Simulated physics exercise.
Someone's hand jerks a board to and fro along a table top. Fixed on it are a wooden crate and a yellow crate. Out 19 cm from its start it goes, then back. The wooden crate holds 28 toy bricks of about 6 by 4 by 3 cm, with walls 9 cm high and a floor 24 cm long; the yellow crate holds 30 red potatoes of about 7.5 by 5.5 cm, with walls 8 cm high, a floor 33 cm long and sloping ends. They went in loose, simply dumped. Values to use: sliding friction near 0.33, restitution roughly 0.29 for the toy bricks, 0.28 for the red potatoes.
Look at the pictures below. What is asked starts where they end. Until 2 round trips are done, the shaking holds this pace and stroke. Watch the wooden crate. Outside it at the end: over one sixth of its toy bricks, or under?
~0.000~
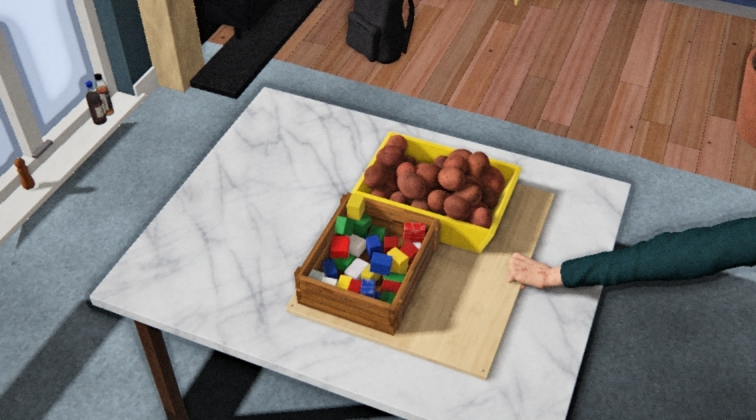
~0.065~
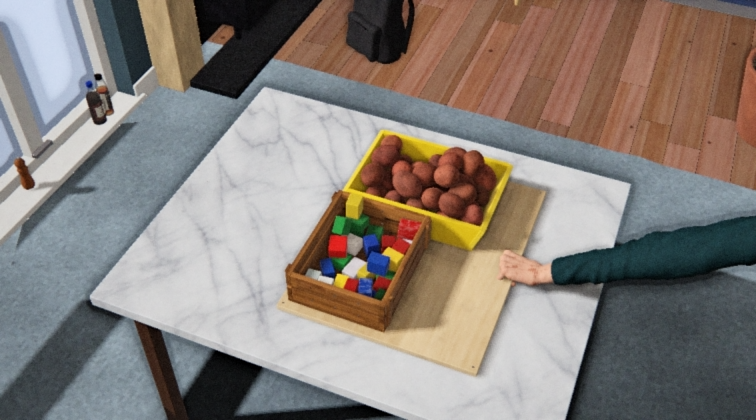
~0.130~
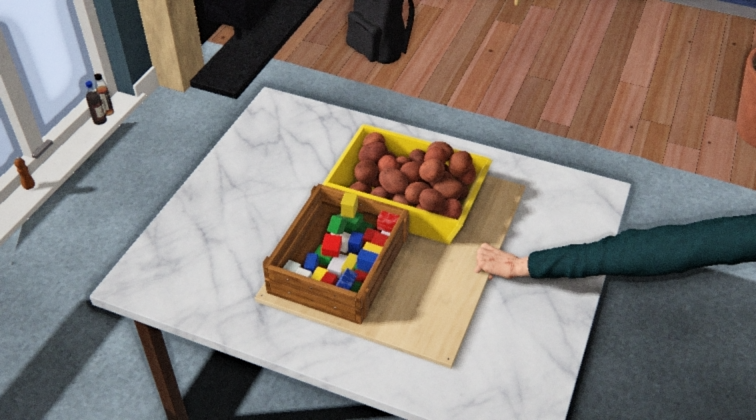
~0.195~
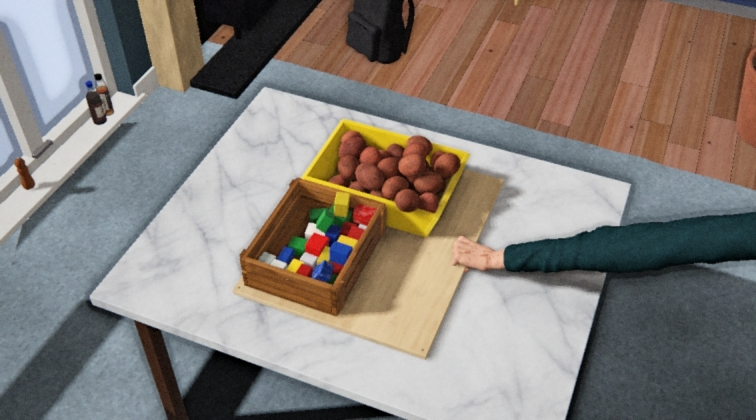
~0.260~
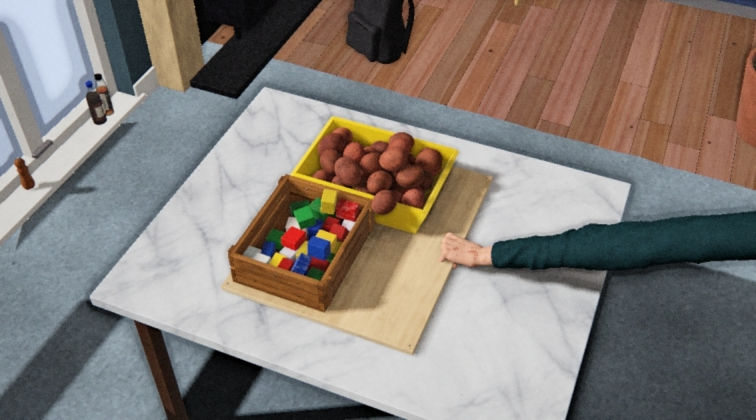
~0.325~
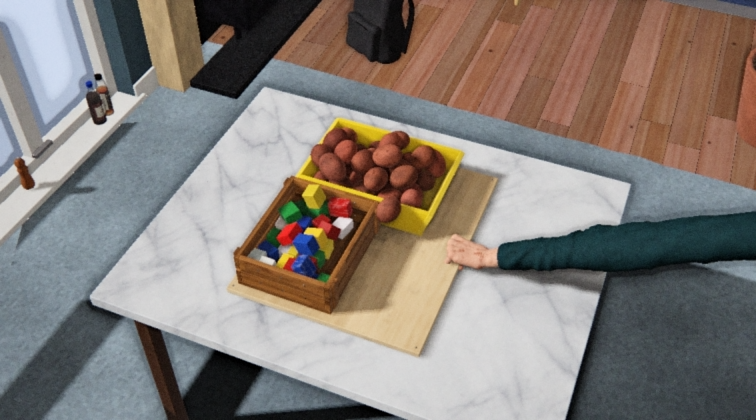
Under one sixth.
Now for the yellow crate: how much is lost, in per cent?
Yellow crate 25 per cent.
After 0.53 s, the wooden crate has all 28 and the yellow crate is down by 3 of 30.
After 0.78 s, the wooden crate has all 28 and the yellow crate is down by 6 of 30.
After 1.14 s, the wooden crate is down by 1 of 28 and the yellow crate is down by 6 of 30.
Final count (at 1.59 s), the wooden crate is down by 1 of 28 and the yellow crate is down by 8 of 30. Asked share, 1 of 28, 4 per cent.
